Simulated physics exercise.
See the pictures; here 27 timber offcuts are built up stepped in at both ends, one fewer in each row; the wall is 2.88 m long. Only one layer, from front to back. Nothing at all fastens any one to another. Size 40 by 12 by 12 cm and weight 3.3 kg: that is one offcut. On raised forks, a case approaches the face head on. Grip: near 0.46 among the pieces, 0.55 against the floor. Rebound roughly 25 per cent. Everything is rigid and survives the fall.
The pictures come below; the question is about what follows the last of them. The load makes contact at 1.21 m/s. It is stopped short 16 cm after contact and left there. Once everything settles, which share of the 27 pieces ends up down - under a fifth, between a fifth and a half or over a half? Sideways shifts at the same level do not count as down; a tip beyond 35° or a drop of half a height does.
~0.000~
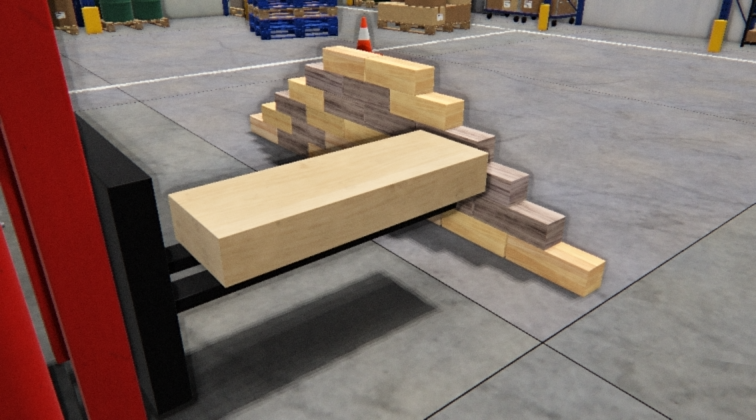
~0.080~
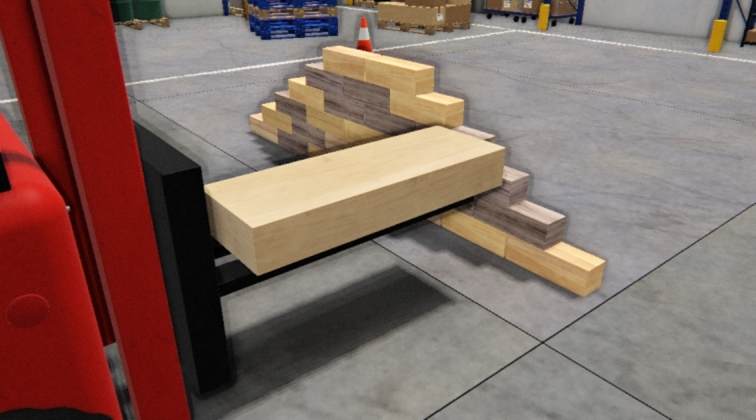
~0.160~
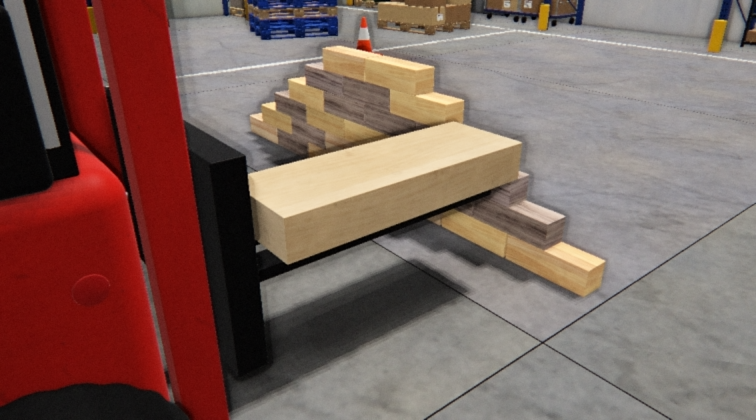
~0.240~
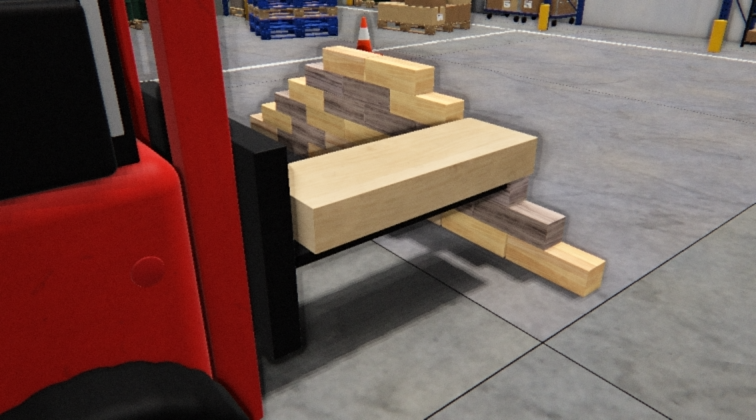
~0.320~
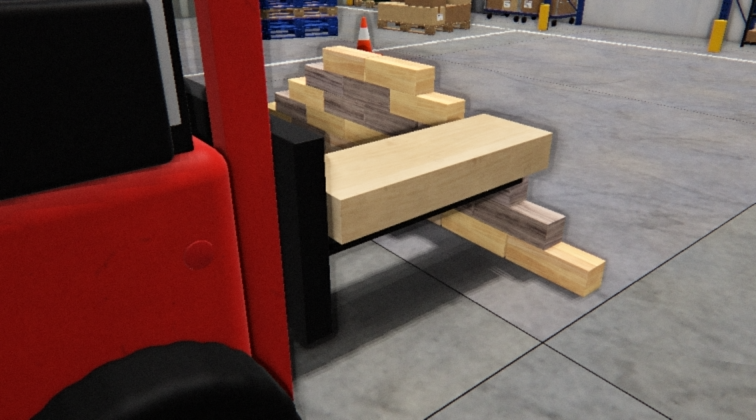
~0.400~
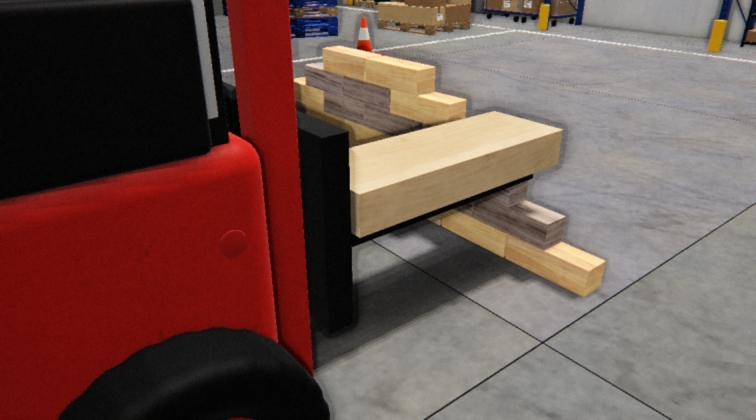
I would say less than a fifth.
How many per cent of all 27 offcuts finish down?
About 0%.
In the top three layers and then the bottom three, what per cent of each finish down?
From above it's 0%, from below it's 0%.
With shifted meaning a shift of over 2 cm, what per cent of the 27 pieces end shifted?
5 %.
By 0.46 s, none of the 27 offcuts down, 2 disturbed.
When it is over (1.2 s), none of the 27 offcuts down, 2 disturbed. That is 0 per cent.
